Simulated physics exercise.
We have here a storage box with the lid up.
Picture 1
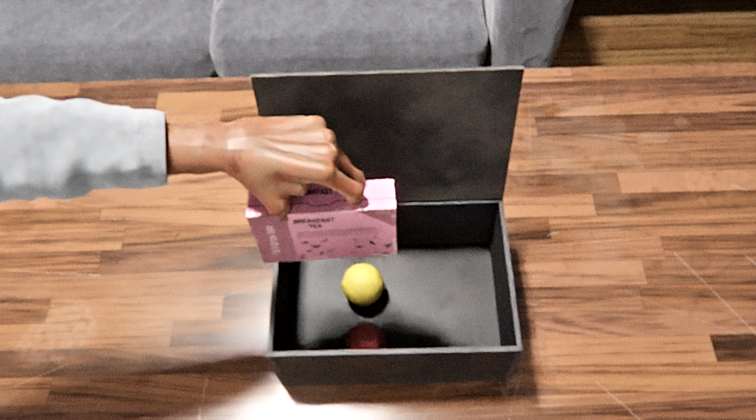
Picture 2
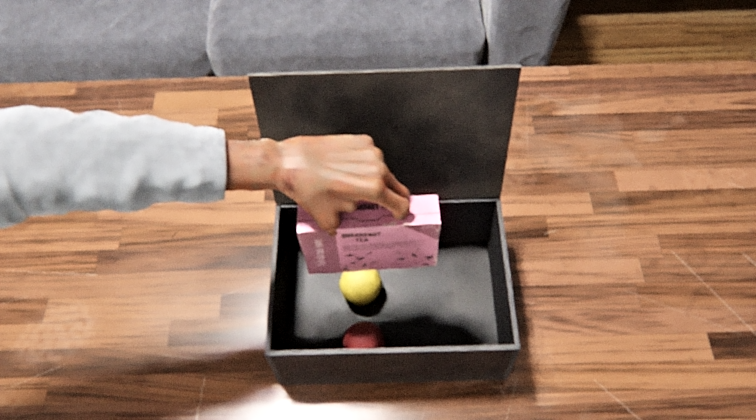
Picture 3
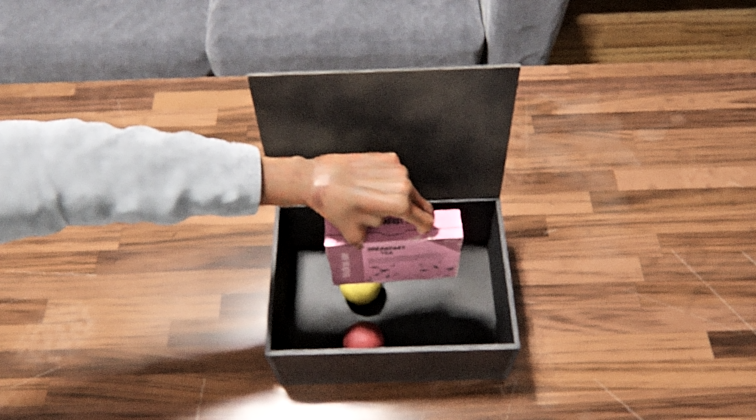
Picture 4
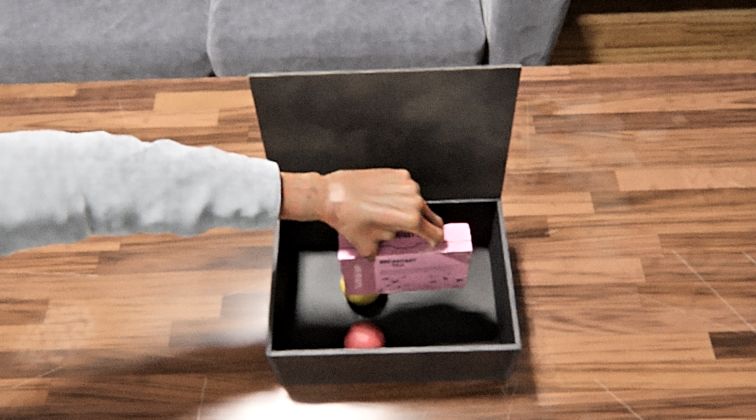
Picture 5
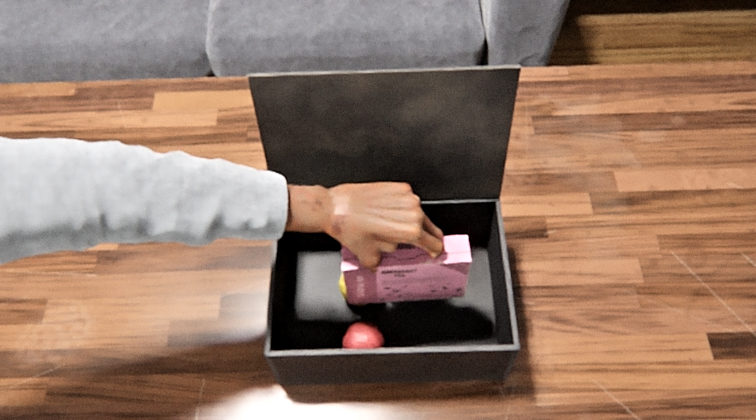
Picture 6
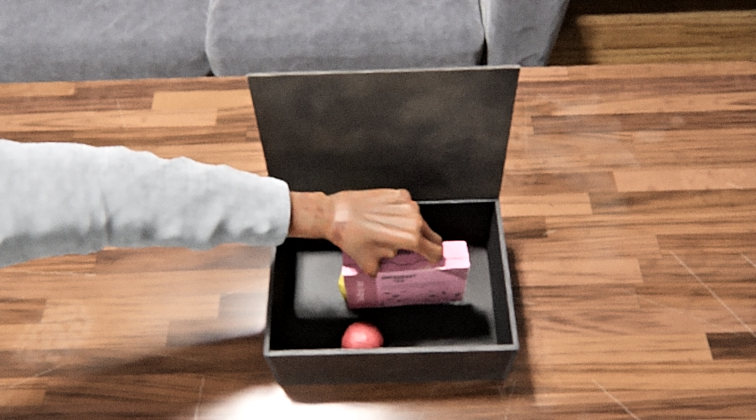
A hand carrying a pink packet rightward and lowering it into an open dark box holding a yellow lemon and a red object.
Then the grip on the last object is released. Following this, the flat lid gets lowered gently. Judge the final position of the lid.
The lid finishes down on the rim.
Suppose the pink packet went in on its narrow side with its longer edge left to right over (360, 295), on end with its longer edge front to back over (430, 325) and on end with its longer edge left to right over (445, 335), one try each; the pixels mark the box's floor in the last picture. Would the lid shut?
In order: Lid shuts, lid stays open, lid stays open.
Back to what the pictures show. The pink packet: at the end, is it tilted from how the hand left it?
Simply put, it gets tilted.
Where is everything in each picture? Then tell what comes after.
The first picture shows still above its spot; pink packet (326, 223); yellow lemon (363, 285).
The second picture shows still above its spot; pink packet (370, 236); yellow lemon (361, 284).
The third picture shows still above its spot; pink packet (393, 249).
The fourth picture shows still above its spot; pink packet (405, 261).
The fifth picture shows still above its spot; pink packet (406, 271).
The sixth picture shows in place under the hand; pink packet (405, 276).
Then, 0.40 s on from there, pink packet turned 40° from how it was put near (382, 313); yellow lemon shifted a little.
Then, 1.20 s on from there, lid starting down; pink packet turned 52° from how it was put near (368, 309); yellow lemon shifted about its own width; red lemon shifted a little.
Then, 1.70 s on from there, lid 47° above the rim; pink packet turned 53° from how it was put near (367, 309); yellow lemon shifted about its own width; red lemon shifted a little.
Then, 2.00 s on from there, lid 9° above the rim; pink packet turned 53° from how it was put near (366, 309); yellow lemon shifted about its own width; red lemon shifted a little.
In the end, lid shut; toppled in the box, pink packet; moved from the start, yellow lemon; red lemon unmoved. At the end, from the last picture's camera, pink packet near (366, 308).
